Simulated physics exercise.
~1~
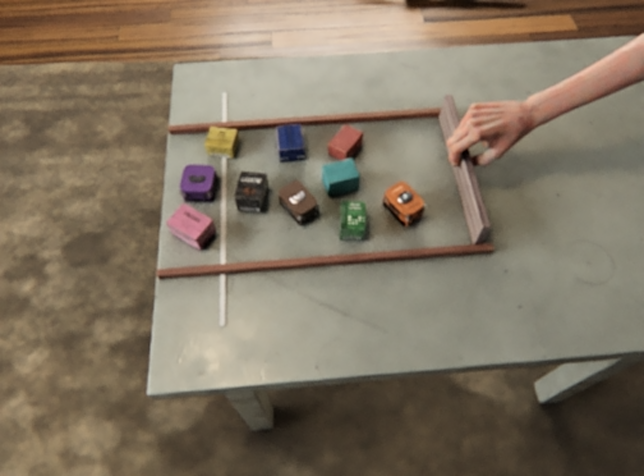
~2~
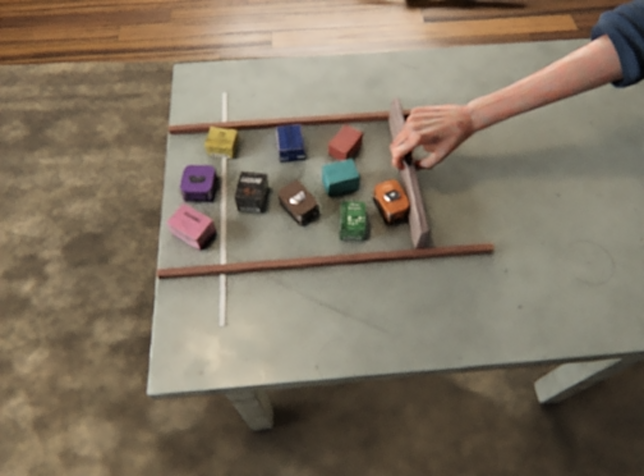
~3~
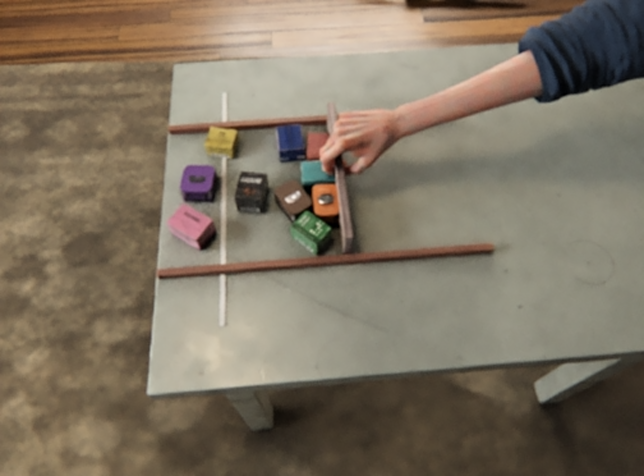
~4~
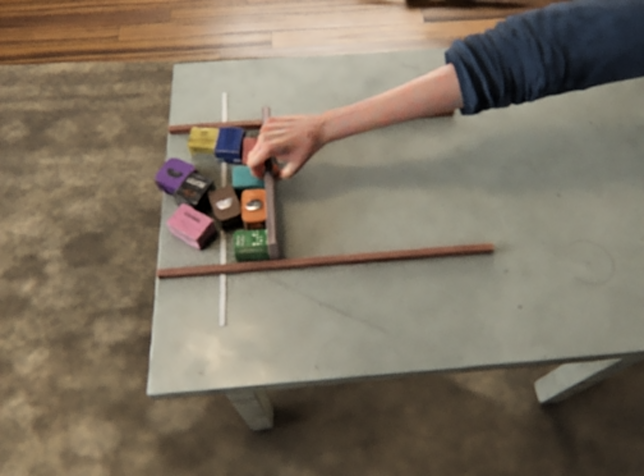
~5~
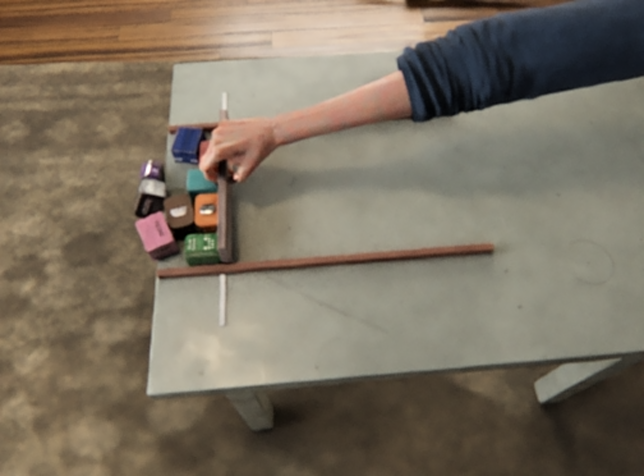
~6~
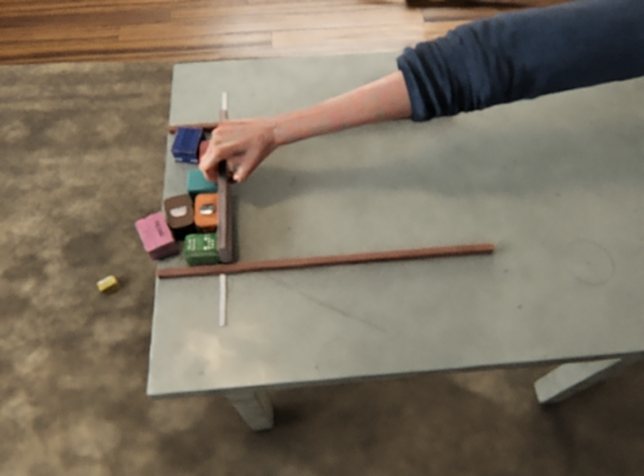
On a gray table, a hand slides a board left, pushing some blocks off the edge.
